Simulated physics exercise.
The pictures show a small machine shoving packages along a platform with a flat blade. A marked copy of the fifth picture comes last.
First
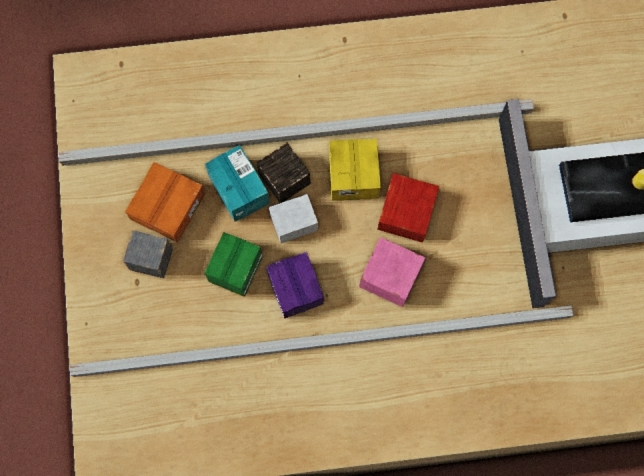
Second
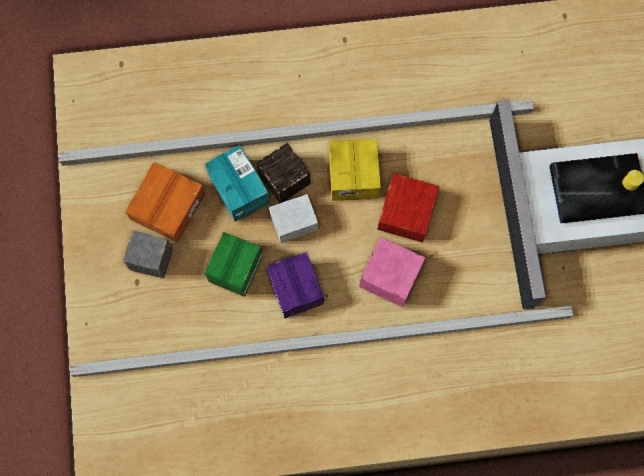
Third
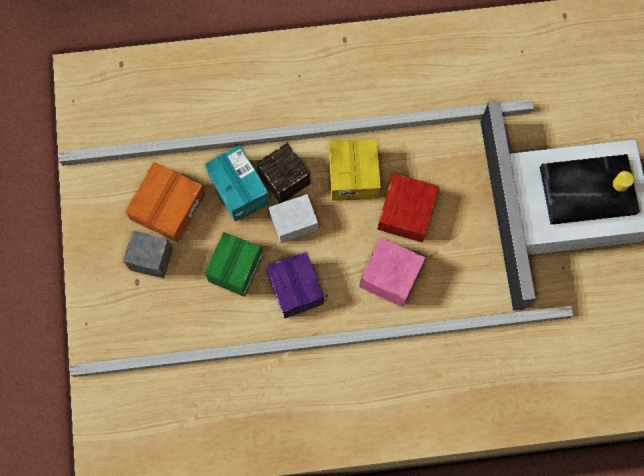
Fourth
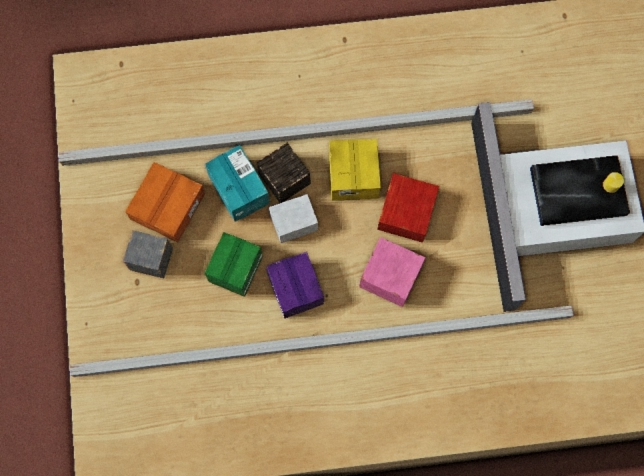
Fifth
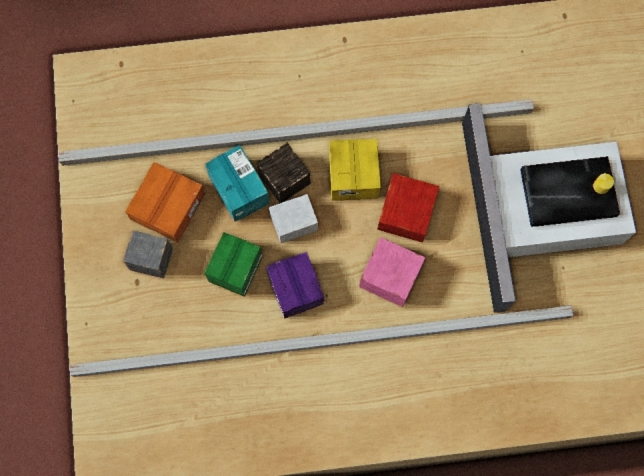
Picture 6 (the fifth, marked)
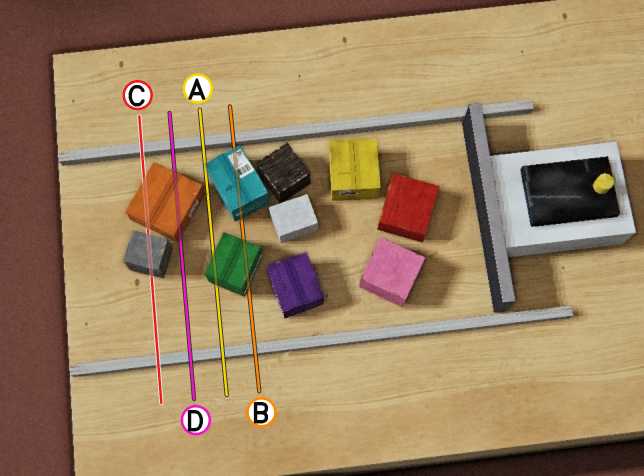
In this clip, a small machine with a flat blade moves slowly left between two rails on a wooden platform, closing some of the gap to a scattered group of colourful packages, which stay still and untouched.
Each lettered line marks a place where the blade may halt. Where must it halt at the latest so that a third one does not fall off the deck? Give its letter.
Stop at D.
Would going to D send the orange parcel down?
By then, yes.
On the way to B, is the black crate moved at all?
By then, yes.
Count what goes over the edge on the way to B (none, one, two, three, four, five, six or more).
The count is none.
On the marked copy, A at (213, 247); B at (244, 243); C at (150, 254); D at (181, 250).
Following D. Soon after the start, robot (453, 204); black crate (275, 162); pink crate (356, 291).
Later, robot (340, 217); grey crate (113, 275); orange parcel (111, 218).
In the end, robot (253, 227); grey crate over the edge; orange parcel over the edge; two fallen.
As for the rest, A is within the limit but short; B is within the limit but short; C drops three.
